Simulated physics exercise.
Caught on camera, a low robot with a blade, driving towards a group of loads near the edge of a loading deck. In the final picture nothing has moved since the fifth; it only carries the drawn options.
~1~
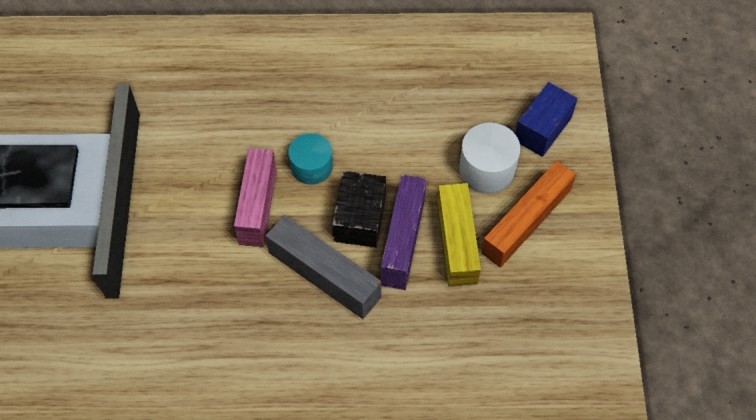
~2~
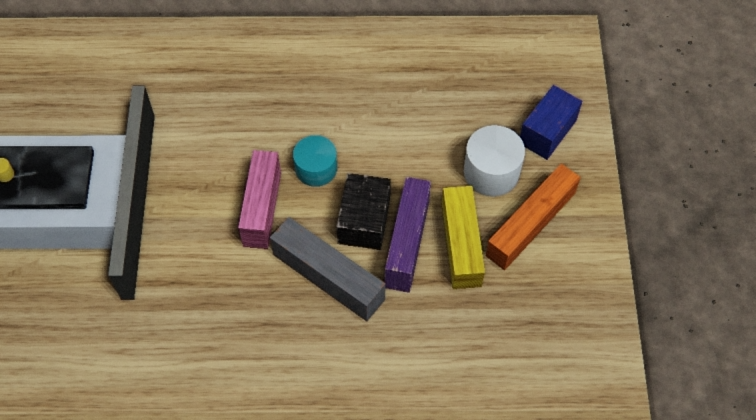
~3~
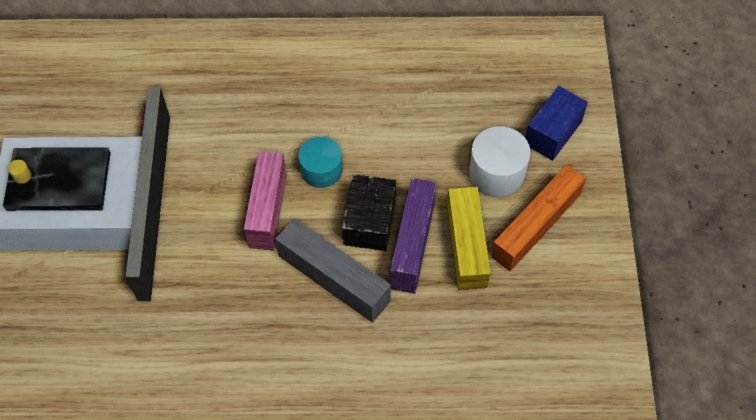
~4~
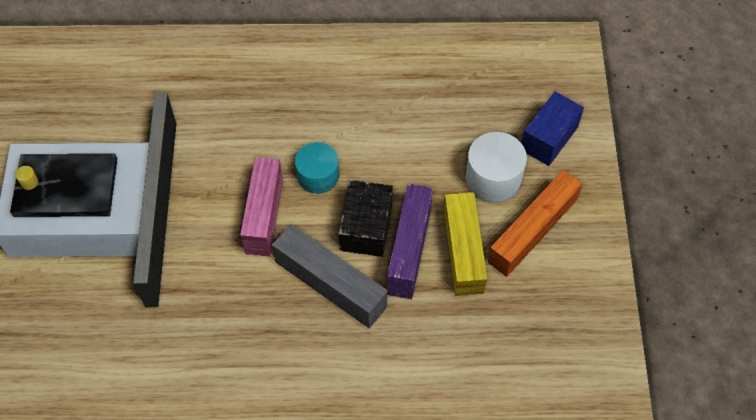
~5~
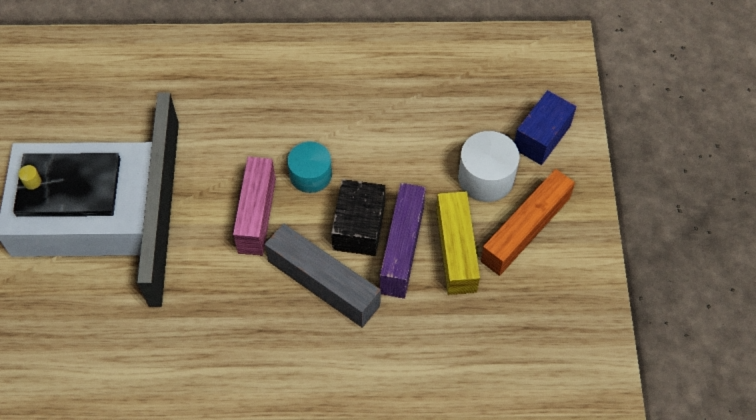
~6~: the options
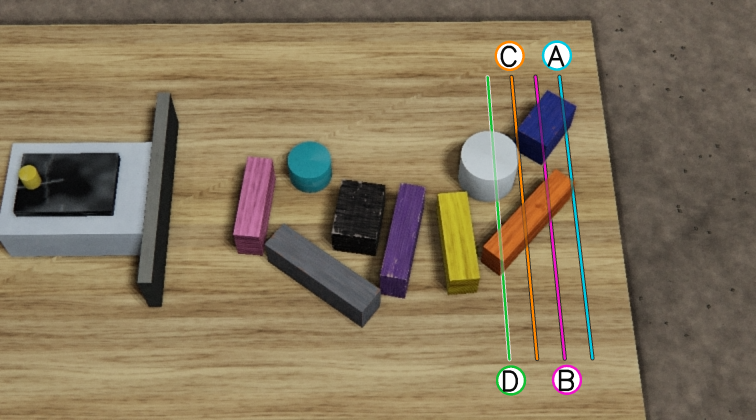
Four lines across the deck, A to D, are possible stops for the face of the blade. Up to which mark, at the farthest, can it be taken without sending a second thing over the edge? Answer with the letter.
D is the last line within the limit.
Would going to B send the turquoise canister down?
By then, no.
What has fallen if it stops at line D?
The orange stick.
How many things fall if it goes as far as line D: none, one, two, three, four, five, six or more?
By then, one.
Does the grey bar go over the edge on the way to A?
No.
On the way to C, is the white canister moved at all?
Yes.
On the marked copy, A at (575, 207); B at (549, 207); C at (523, 208); D at (498, 208).
Following D. Soon after the start, robot (200, 182); grey bar (344, 279); turquoise canister (337, 165).
Later, robot (325, 181); orange stick (558, 217); yellow stick (526, 252).
In the end, robot (418, 180); orange stick over the edge; yellow stick (618, 248); one fallen.
As for the rest, A drops six; B drops four; C drops three.
